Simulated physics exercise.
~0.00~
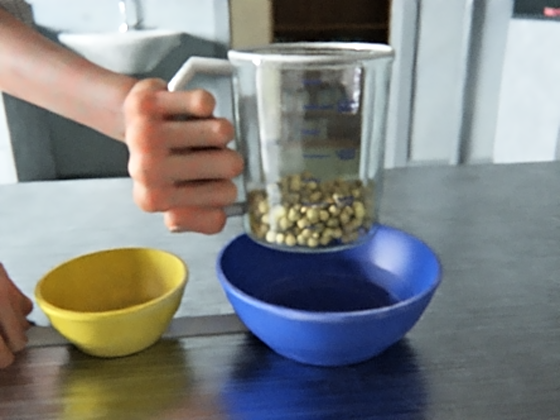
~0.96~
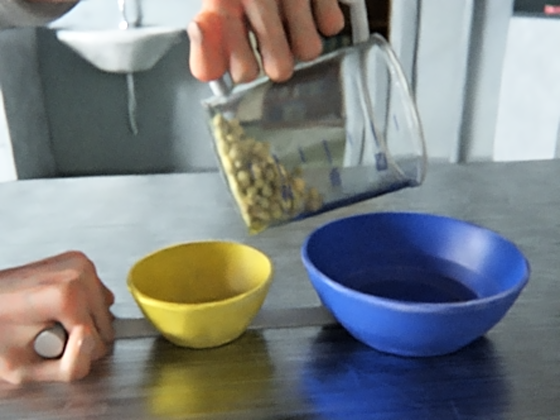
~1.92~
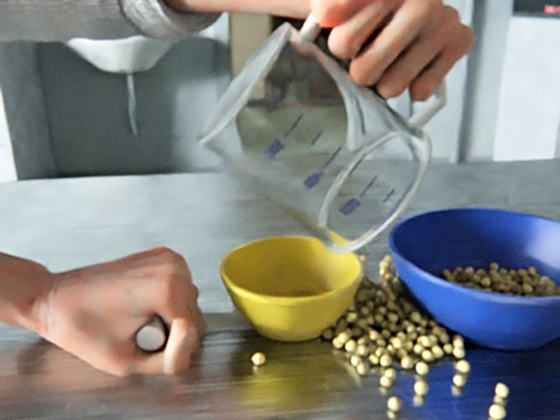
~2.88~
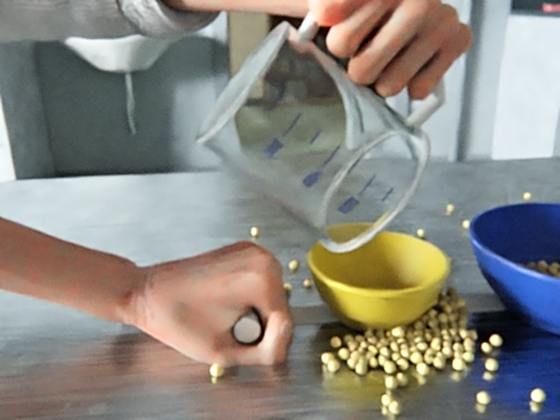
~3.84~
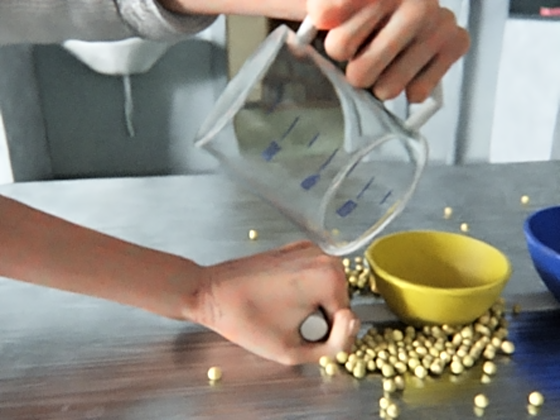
Soya beans pour from a tilted jug as a hand slides two bowls right, scattering many outside.
